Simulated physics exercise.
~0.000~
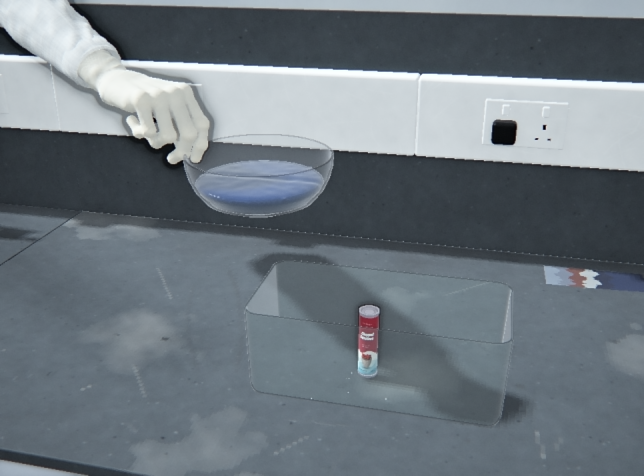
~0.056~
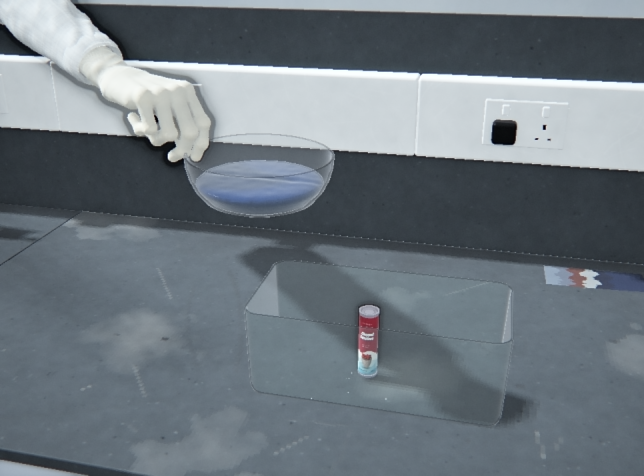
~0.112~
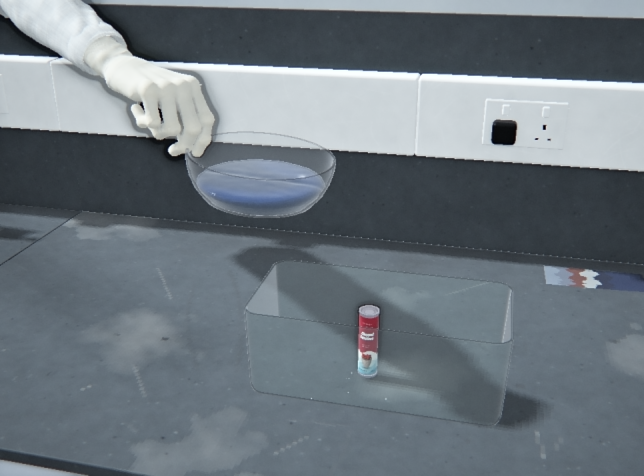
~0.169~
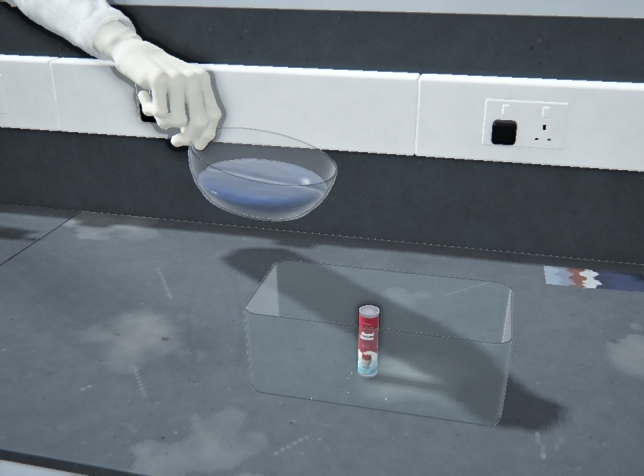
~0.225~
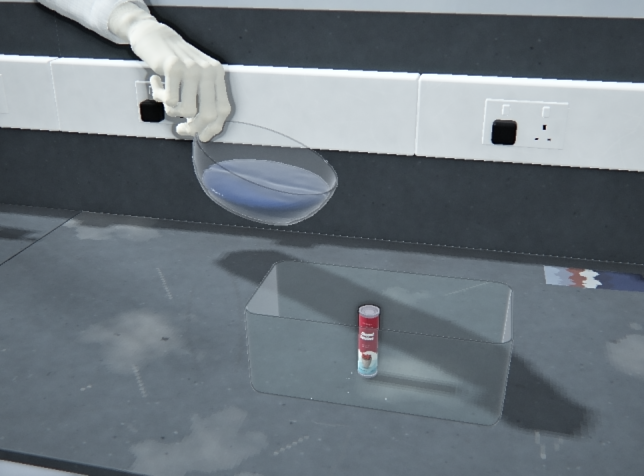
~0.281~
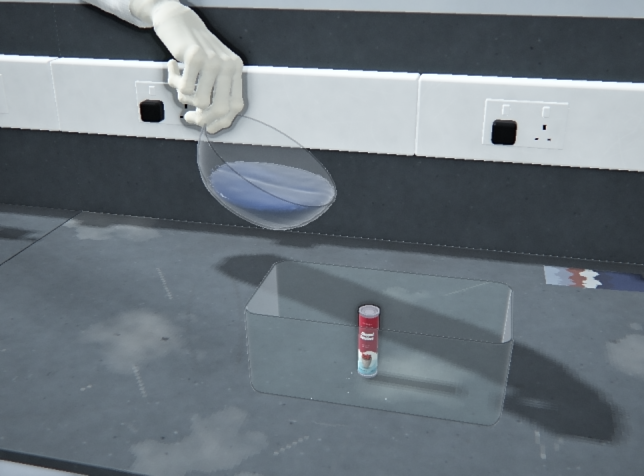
A pale hand in a white sleeve tilts a clear round bowl of bluish water, its right side dipping gradually further while the water's surface shifts inside. The bowl is above a grey worktop, seen from slightly above, with white trunking and sockets along the dark wall behind. Below and to the right, a small red-and-white tin stands still in a clear long basin, as the bowl's shadow stretches rightward and the view stays fixed.
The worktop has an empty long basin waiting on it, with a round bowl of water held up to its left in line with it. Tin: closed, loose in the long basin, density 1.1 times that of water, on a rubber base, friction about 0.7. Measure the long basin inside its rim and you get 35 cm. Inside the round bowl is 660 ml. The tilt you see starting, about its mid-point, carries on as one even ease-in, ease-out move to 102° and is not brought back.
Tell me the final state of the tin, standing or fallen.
The tin ends fallen.
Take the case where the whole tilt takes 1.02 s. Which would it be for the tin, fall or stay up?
So the tin will hold steady.
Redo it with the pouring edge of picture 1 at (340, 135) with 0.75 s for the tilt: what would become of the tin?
Result: Tin upright.
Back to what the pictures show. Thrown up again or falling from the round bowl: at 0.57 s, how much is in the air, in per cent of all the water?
Roughly 40 percent.
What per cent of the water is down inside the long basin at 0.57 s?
Estimate - around 48 in a hundred parts.
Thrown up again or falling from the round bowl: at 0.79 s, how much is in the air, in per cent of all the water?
In-air share: About 4 %.
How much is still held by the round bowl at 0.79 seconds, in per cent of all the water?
Roughly 1 per cent.
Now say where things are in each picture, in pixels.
In the first picture, it leans 0°; its right rim is at (331, 160); the water meets the walls at (201, 173) and (324, 182); the long basin's rim runs from (261, 285) to (512, 313); the tin's top is at (369, 313).
In the second picture, it leans 1°; its right rim is at (331, 162); the water meets the walls at (202, 172) and (324, 184).
In the third picture, it leans 6°; its right rim is at (333, 168); the water meets the walls at (202, 170) and (325, 187).
In the fourth picture, it leans 12°; its right rim is at (334, 176); the water meets the walls at (205, 168) and (326, 190).
In the fifth picture, it leans 21°; its right rim is at (335, 188); the water meets the walls at (208, 167) and (329, 192).
In the sixth picture, it leans 31°; its right rim is at (333, 201); the water meets the walls at (215, 167) and (335, 194).
After 0.57 s the tilt is 88° and 12 per cent is still to pour; the tin stands where it began.
After 0.79 s the tilt is 102° and 1 per cent is still to pour; the tin leans 11°.
After 1.01 s the tilt is 102° and 0 per cent is still to pour; the tin lies on its side.
After 1.25 s the tilt is 102° and 0 per cent is still to pour; the tin lies on its side.
In the end the tin lies on its side.
